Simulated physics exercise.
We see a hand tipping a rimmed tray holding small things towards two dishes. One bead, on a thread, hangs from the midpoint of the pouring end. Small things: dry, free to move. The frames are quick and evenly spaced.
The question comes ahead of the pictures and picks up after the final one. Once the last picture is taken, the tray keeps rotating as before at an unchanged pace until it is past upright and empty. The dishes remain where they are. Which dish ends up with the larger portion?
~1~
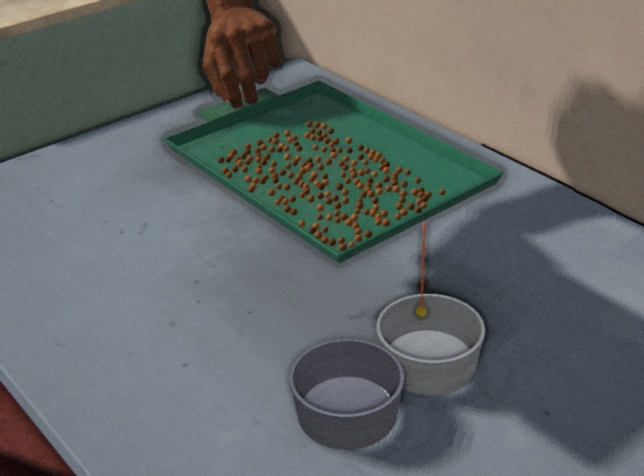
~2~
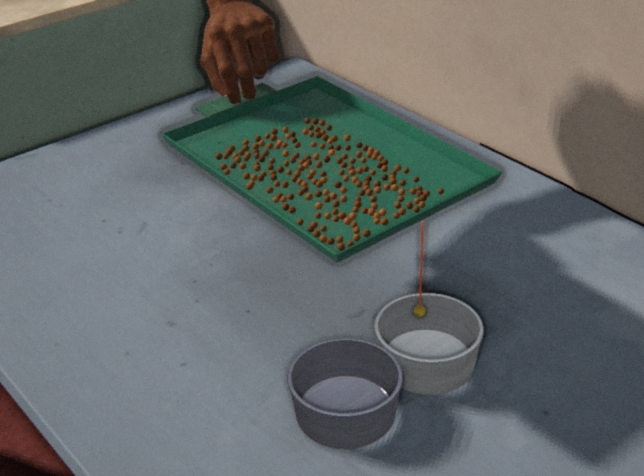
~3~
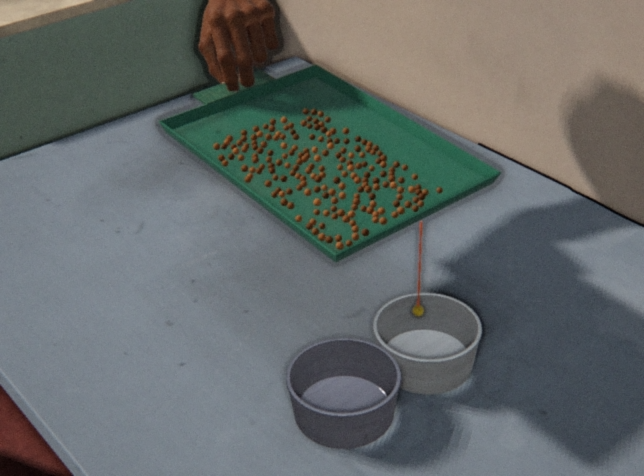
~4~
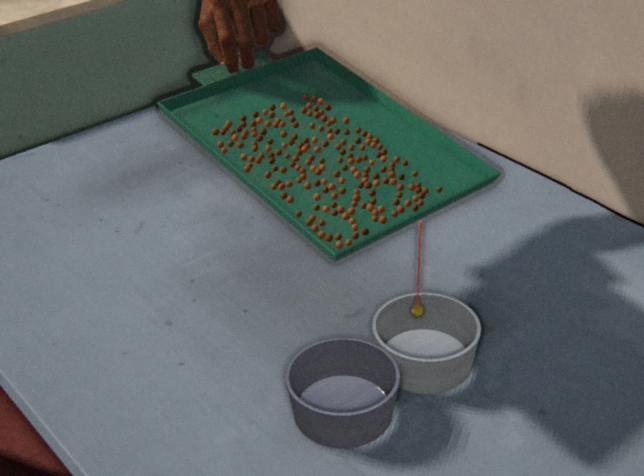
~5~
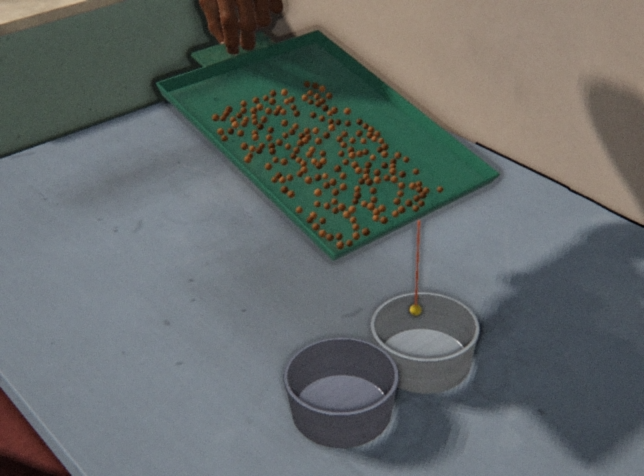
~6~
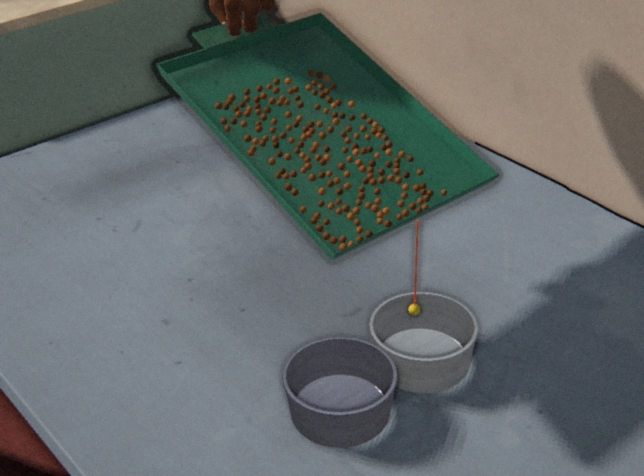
The right-hand dish.
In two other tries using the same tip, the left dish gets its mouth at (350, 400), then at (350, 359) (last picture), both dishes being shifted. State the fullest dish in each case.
The dish to the right, then the dish to the right.
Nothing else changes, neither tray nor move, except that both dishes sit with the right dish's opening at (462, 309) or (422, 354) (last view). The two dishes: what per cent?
Roughly 80 % and then 60 %.
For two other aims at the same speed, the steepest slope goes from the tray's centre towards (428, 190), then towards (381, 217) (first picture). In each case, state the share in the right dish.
Lab note: Try 1 = 20 %, try 2 = 20 %.
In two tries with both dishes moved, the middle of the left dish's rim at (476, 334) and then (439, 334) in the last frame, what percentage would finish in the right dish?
Respectively 0 % and 10 %.
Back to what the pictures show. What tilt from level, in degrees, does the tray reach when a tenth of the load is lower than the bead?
Somewhere near 60°.
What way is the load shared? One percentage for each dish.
Left 10 per cent, right 40 per cent.
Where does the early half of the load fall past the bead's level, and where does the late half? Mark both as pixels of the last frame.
Around (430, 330) at first; around (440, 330) after that.
Shortly afterwards, tray tipped steeply; the bulk on the tray; only a few in the left dish; only a few in the right dish; only a few outside both; near a quarter in the air.
Next, tray tipped right over; a little on the tray; a little in the left dish; near a quarter in the right dish; near a quarter outside both; near a third in the air.
Some moments later, tray tipped past a quarter turn; a little in the left dish; near half in the right dish; near half outside both.
In the end, tray tipped past a quarter turn; a little in the left dish; near half in the right dish; near half outside both.
